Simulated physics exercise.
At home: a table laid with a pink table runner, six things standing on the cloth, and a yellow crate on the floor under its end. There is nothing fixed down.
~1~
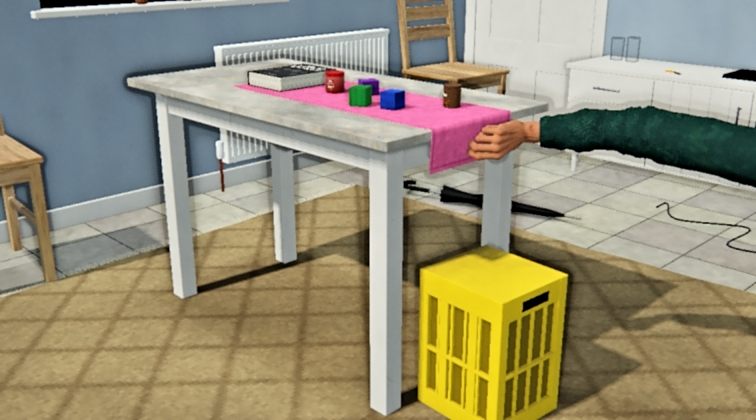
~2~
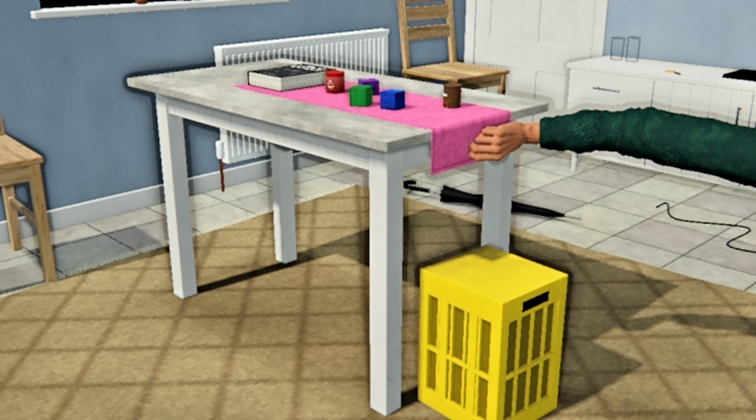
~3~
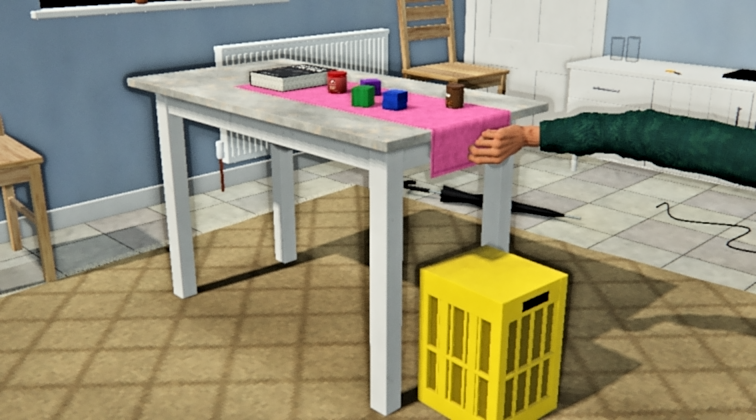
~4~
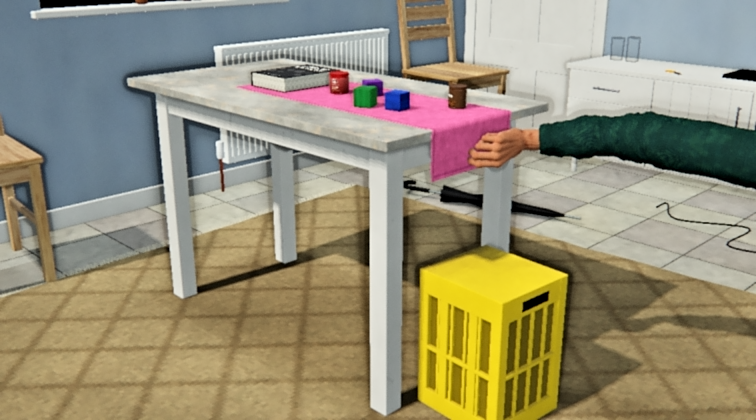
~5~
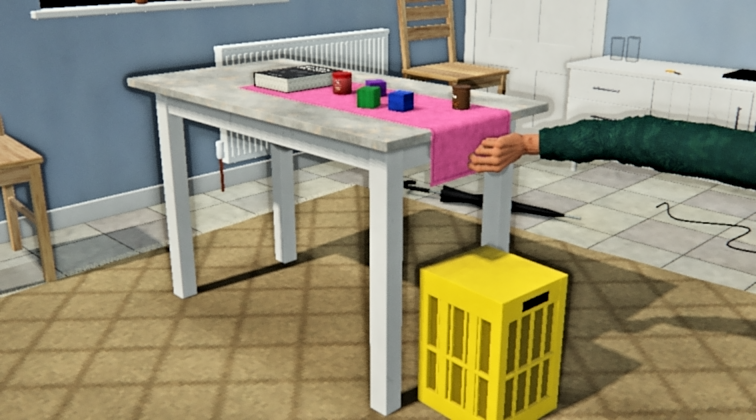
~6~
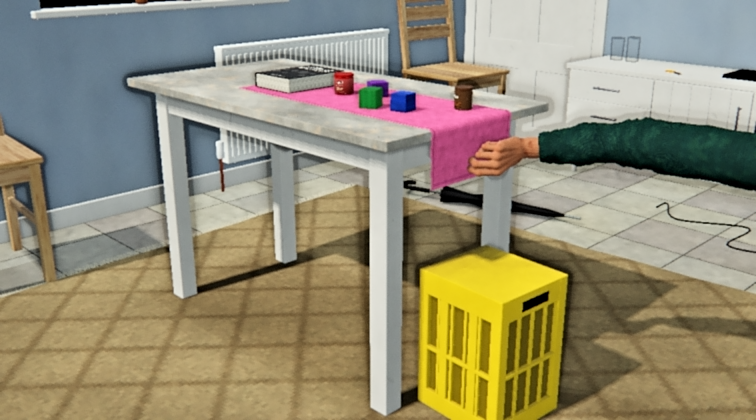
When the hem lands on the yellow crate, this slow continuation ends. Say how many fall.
Two leave.
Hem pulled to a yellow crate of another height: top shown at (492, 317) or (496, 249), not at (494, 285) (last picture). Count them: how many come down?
Respectively 3 and 1.
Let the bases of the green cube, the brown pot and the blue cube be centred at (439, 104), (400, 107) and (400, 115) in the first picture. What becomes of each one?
Outcome: Green cube is gone, brown pot is gone, blue cube is gone.
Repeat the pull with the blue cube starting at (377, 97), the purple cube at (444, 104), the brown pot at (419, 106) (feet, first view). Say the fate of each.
The blue cube ends up on top still, the purple cube ends up off the top, the brown pot ends up off the top.
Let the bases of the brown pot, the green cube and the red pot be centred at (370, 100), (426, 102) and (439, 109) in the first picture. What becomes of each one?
Result - brown pot: Still up; green cube: Down; red pot: Down.
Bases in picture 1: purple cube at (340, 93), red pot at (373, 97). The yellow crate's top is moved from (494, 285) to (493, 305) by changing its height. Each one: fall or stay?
Purple cube: Safe; red pot: Safe.
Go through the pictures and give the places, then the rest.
The first picture shows hem (430, 174); brown pot (453, 85); blue cube (393, 91); green cube (361, 86); purple cube (368, 80); red pot (335, 72); top of the crate (494, 285).
The second picture shows hem (431, 175); brown pot (453, 85).
The third picture shows hem (431, 178); blue cube (395, 91).
The fourth picture shows hem (432, 182); green cube (365, 87); top of the crate (494, 285).
The fifth picture shows hem (431, 187); purple cube (376, 81).
The sixth picture shows hem (431, 190); brown pot (464, 87); blue cube (403, 93); green cube (371, 88); purple cube (378, 81); red pot (344, 73).
Soon after, hem near (471, 205); all still up.
Then, hem near (471, 247); brown pot gone.
At rest, hem on the crate; brown pot and blue cube gone. Over the edge go two.
